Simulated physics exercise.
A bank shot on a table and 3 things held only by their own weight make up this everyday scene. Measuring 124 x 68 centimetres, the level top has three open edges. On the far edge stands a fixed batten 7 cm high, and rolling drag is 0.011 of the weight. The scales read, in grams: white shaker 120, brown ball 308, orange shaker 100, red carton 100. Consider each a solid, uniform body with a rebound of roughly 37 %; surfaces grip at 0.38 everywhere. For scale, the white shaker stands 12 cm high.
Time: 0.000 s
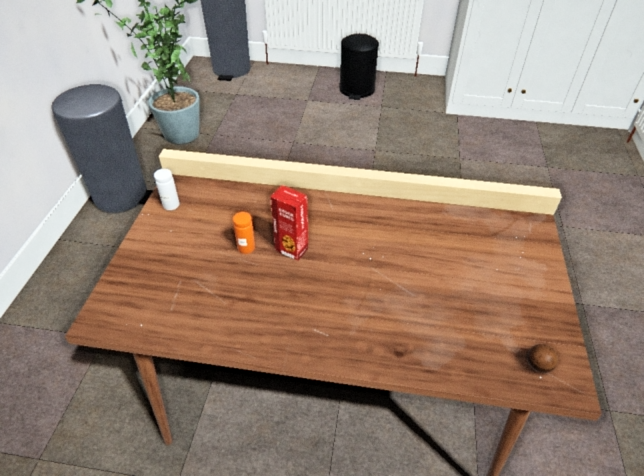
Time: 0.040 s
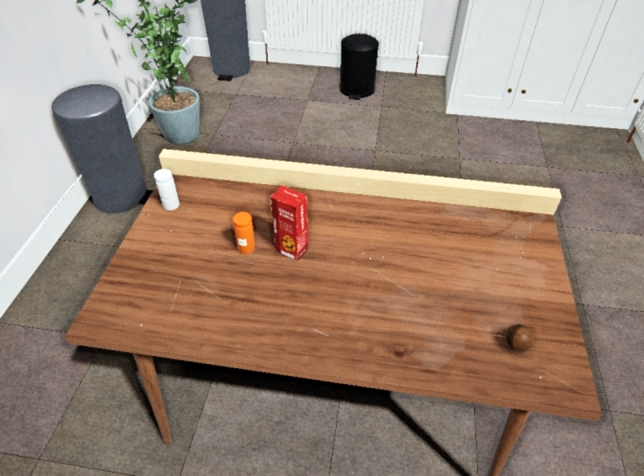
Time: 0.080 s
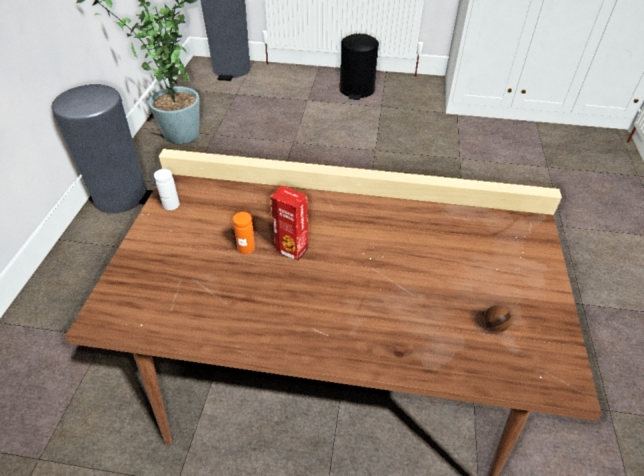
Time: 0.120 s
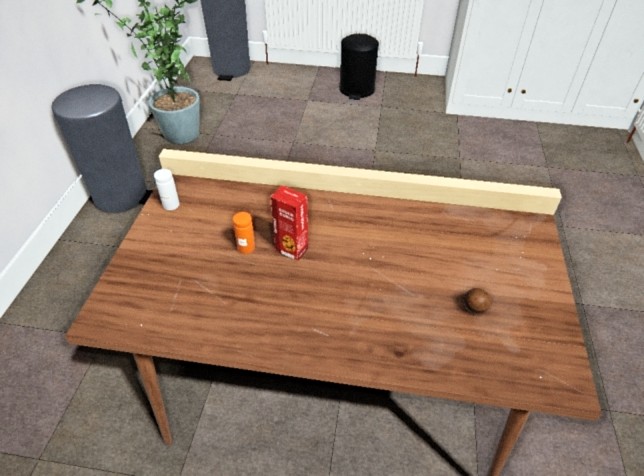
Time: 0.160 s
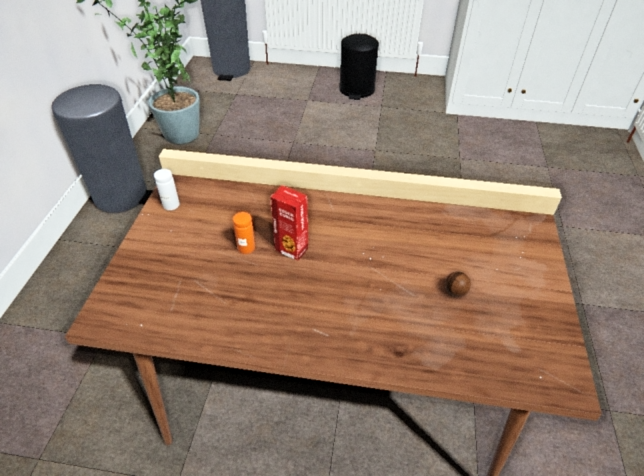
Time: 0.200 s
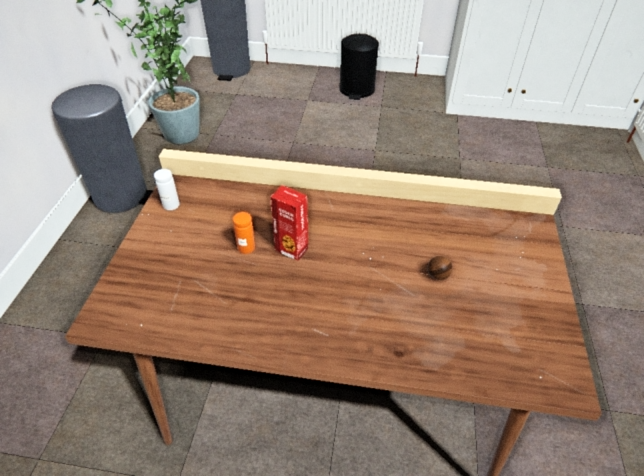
To begin with, a brown ball sits near the front right corner of a wooden table, with a white shaker, an orange shaker and a red carton standing farther left. The ball then rolls leftward and toward the back of the table, while the other objects stay still.
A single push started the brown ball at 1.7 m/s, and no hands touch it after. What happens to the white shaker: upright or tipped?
Looks like it comes down.
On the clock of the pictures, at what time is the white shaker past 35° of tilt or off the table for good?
1.1 s, roughly.
After 0.70 s, brown ball near (274, 197).
After 1.30 s, brown ball near (137, 205); white shaker now off the table.
After 1.70 s, brown ball near (135, 351).
By the end (1.9 s), off the table and tipped over, white shaker; the other 2 in place, give or take 4 cm.
